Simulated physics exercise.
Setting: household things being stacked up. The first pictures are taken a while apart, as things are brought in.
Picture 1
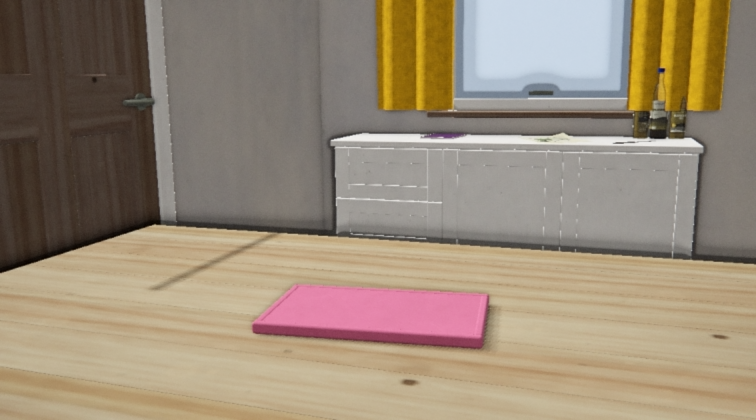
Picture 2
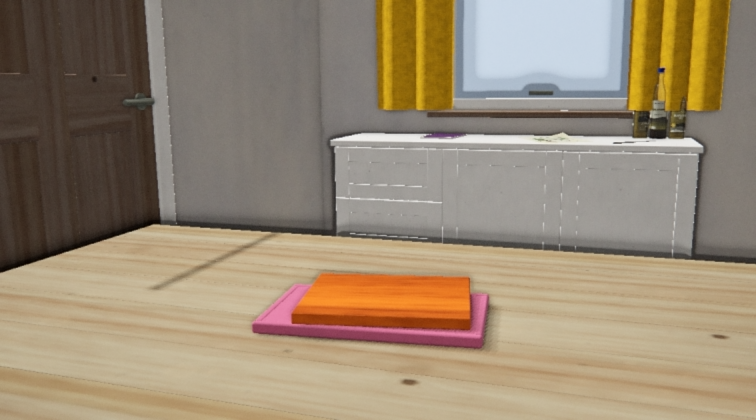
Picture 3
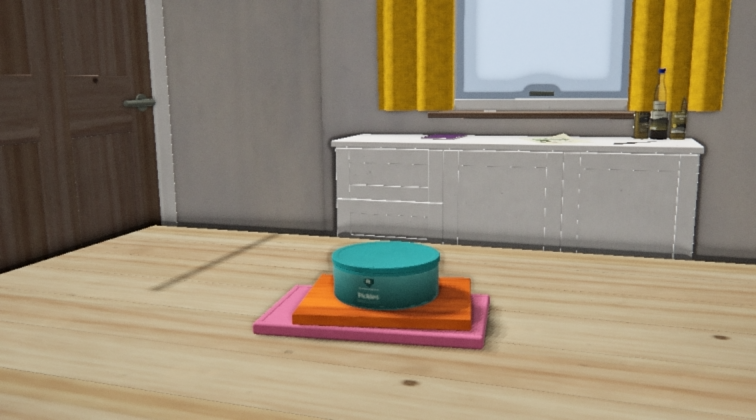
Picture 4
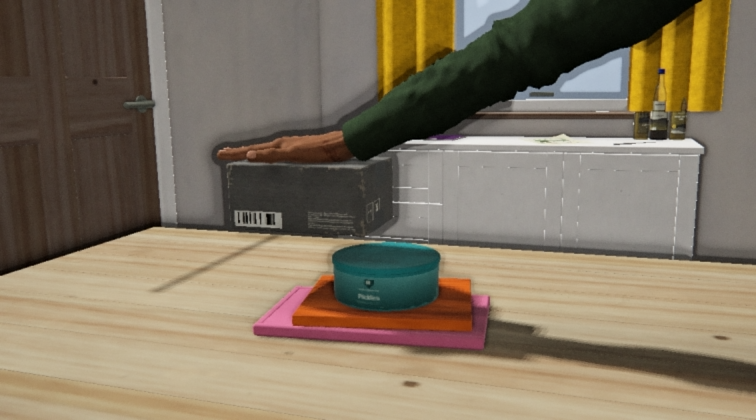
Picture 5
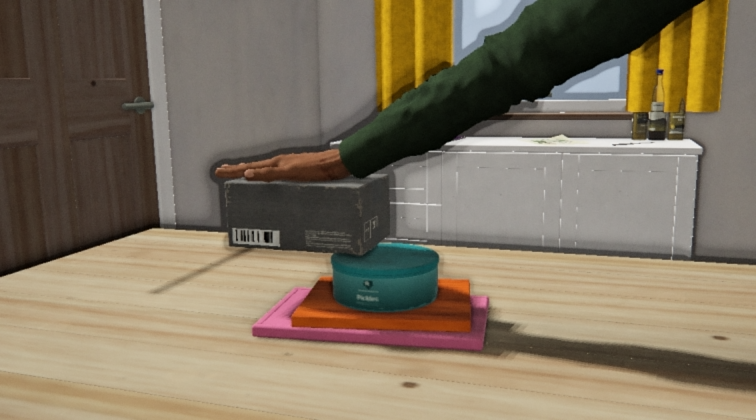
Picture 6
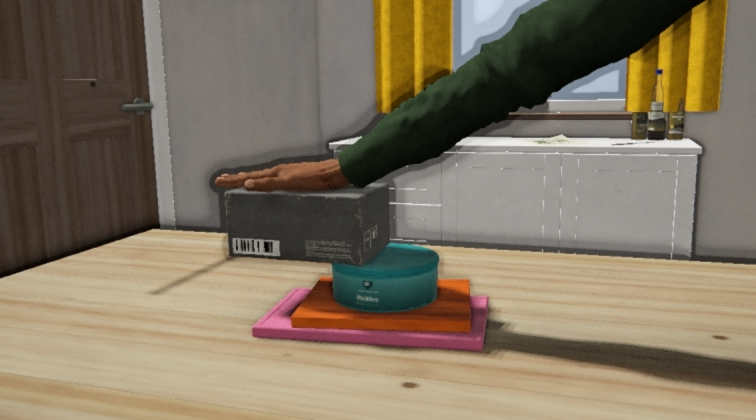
Hand in green sleeve lowering a grey box onto the left side of a turquoise tub stacked on orange and pink boards.
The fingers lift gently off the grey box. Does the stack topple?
The pile will not survive intact.
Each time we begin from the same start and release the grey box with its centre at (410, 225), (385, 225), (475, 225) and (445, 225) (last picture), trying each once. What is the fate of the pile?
Stays standing, stays standing, topples over, topples over.
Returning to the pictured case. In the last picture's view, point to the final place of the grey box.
Around (269, 249).
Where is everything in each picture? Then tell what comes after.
In the first frame, the last thing is not in view yet.
In the second frame, the last thing is not in view yet; orange board (387, 299).
In the third frame, the last thing is not in view yet.
The fourth frame shows on its way; grey box (313, 193); turquoise tub (386, 275).
The fifth frame shows on its way; grey box (310, 210); orange board (387, 301).
The sixth frame shows set down, still held; grey box (310, 219).
Then, 0.30 s on from there, grey box now fallen.
Then, 0.50 s on from there, nothing new.
Then, 2.10 s on from there, grey box resting near (271, 249).
In the end, fallen, grey box; the other 3 unmoved. At the end, from the last picture's camera, grey box near (269, 250). The pile loses its balance.
